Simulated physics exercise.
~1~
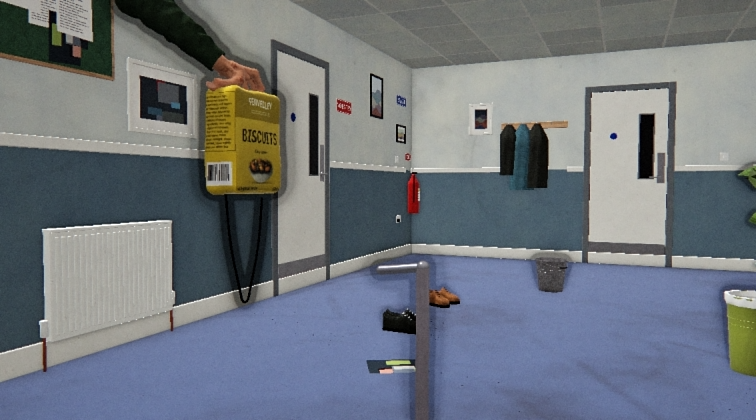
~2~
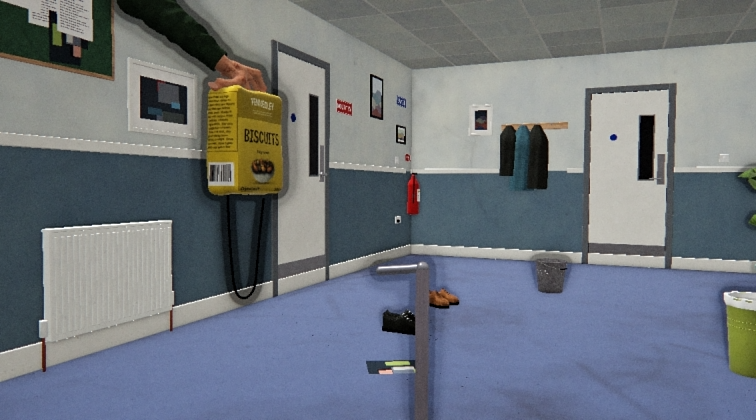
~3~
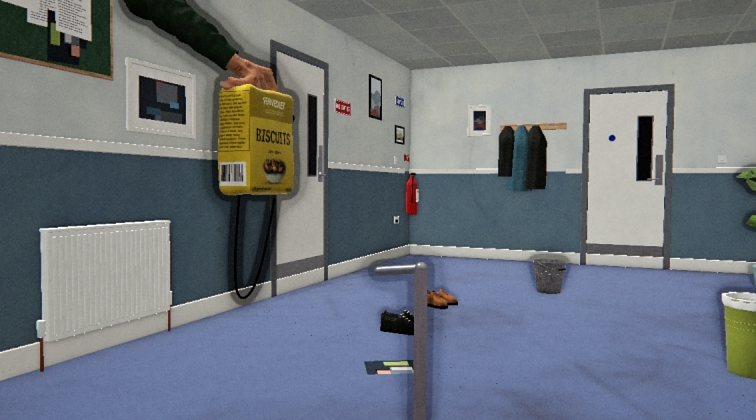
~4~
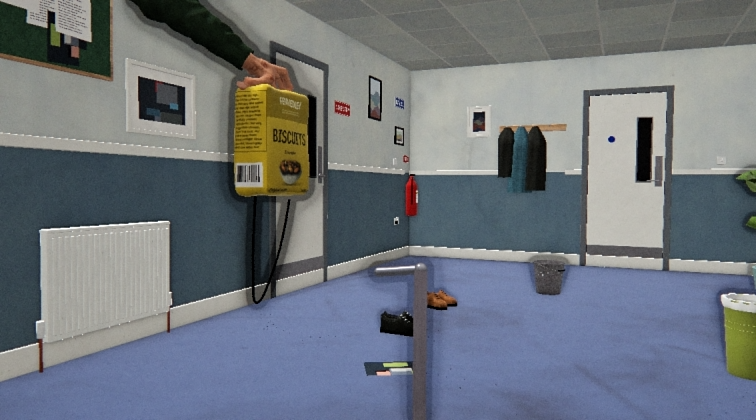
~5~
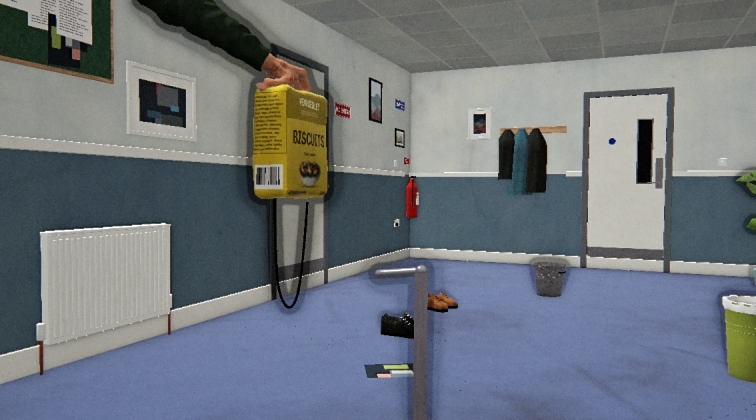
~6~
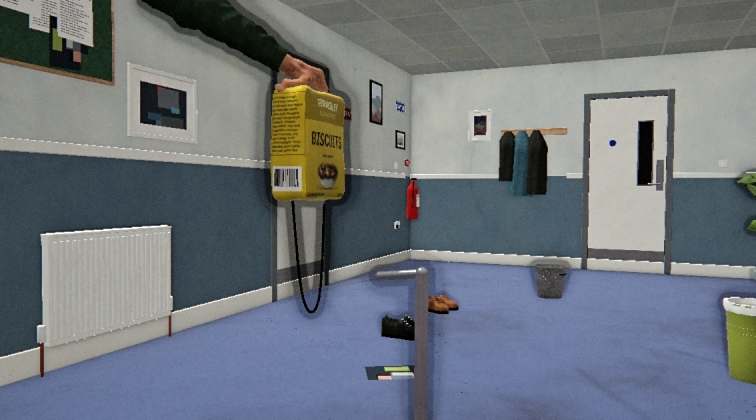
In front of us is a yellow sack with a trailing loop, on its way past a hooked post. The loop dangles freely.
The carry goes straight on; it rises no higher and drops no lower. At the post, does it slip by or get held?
It gets held.
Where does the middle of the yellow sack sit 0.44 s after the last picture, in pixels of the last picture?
At (353, 145) by that time.
Then, 0.44 s later than the last view, sack nearing the post near (353, 145).
Then, 1.00 s later than the last view, sack over the post near (412, 143).
Then, 1.66 s later than the last view, sack past the post near (490, 141).
Finally, sack past the post near (516, 140); loop tight round the post, hand stopped. The yellow sack gets caught.
